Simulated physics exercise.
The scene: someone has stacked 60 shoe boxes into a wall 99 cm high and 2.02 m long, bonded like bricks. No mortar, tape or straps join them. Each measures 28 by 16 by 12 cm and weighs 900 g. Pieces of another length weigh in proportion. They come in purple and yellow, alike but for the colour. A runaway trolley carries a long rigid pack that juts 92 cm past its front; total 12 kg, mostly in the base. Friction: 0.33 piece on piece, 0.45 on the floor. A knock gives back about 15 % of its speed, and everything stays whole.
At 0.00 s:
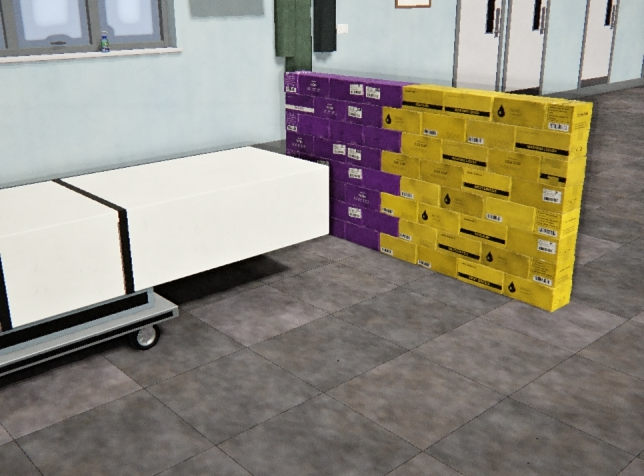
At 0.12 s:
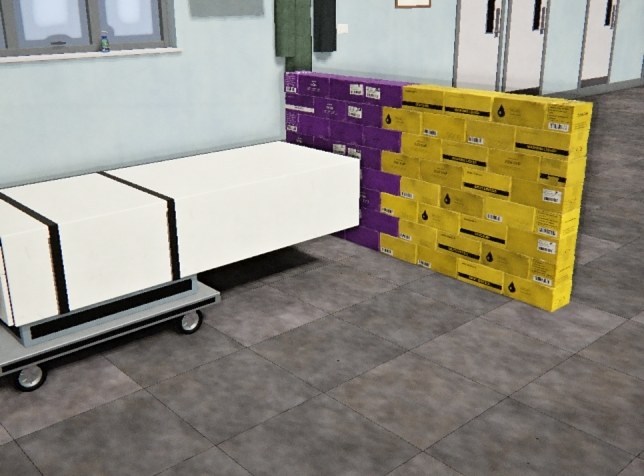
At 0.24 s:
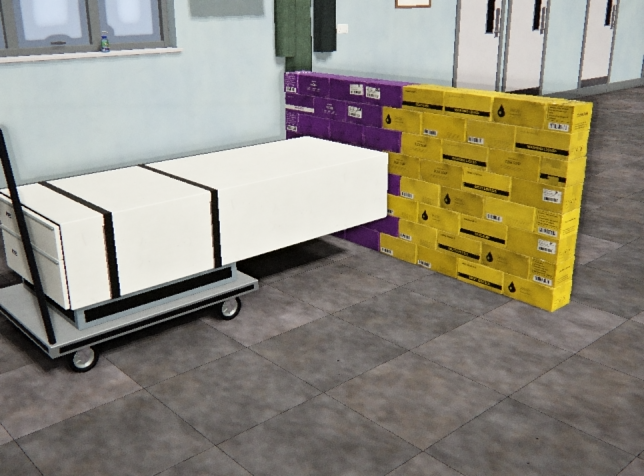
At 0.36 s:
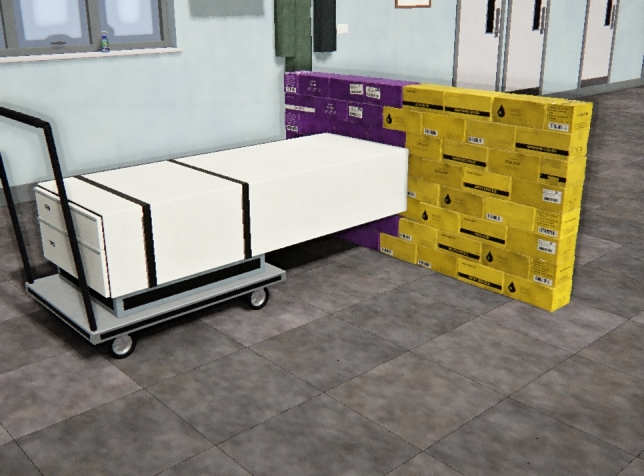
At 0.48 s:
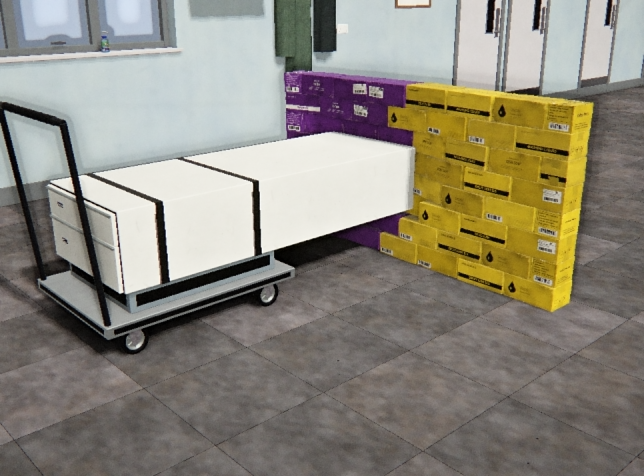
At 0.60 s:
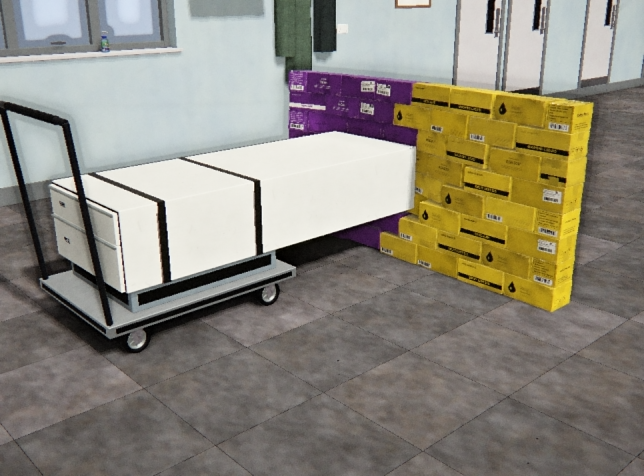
In a tiled hallway, a loaded trolley rolls right and its long white load nudges stacked boxes.
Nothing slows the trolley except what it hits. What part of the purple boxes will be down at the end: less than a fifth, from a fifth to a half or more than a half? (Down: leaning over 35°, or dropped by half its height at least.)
It comes to upwards of a half.
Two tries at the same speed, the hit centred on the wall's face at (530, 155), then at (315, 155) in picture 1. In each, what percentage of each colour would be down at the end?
Yellow 40 then 20, purple 0 then 90 per cent.
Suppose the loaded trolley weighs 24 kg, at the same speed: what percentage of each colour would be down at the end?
Then yellow 40, purple 80 per cent.
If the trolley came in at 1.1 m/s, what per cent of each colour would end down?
In that case yellow 0, purple 0 per cent.
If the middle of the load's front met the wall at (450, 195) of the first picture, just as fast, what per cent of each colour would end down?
In that case yellow 80, purple 30 per cent.
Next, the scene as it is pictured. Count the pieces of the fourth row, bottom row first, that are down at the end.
5 of them.
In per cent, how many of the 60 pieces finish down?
About 60 per cent.
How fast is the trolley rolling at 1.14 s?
About 0.0 m/s.
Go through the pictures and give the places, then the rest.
In the first picture (pixels give the middle of a visible side), load (320, 189) 57 cm short of the wall; top purple box (291, 83); top yellow box (559, 118); none has stirred.
Load (352, 182) 35 cm short of the wall; top purple box (291, 83), in the second picture.
Load (380, 175) 13 cm short of the wall; top purple box (291, 83), in the third picture.
Load (401, 169) 36 mm into the wall's line; top purple box (291, 83); movement in 14 of them, in the fourth picture.
Load (408, 168) 10 cm into the wall's line; top purple box (292, 83); movement in 30 of them, in the fifth picture.
Load (409, 167) 11 cm into the wall's line; top purple box (297, 81) 4° from how it stood; top yellow box (559, 118); movement in 35 of them, in the sixth picture.
After 1.14 s, load 11 cm past the wall's line, stopped; 7 of the 28 purple boxes down (10 of 60 in all colours); top purple box 27° from how it stood, 56 mm lower.
After 1.52 s, load 11 cm past the wall's line, stopped; 23 of the 28 purple boxes down (35 of 60 in all colours); top purple box on its side.
In the end (2.7 s), load 11 cm past the wall's line, stopped; 23 of the 28 purple boxes down (35 of 60 in all colours); top purple box upside down; top yellow box unmoved. That is 82 per cent. From the last view, middles, top purple box near (378, 166), top yellow box near (569, 116).
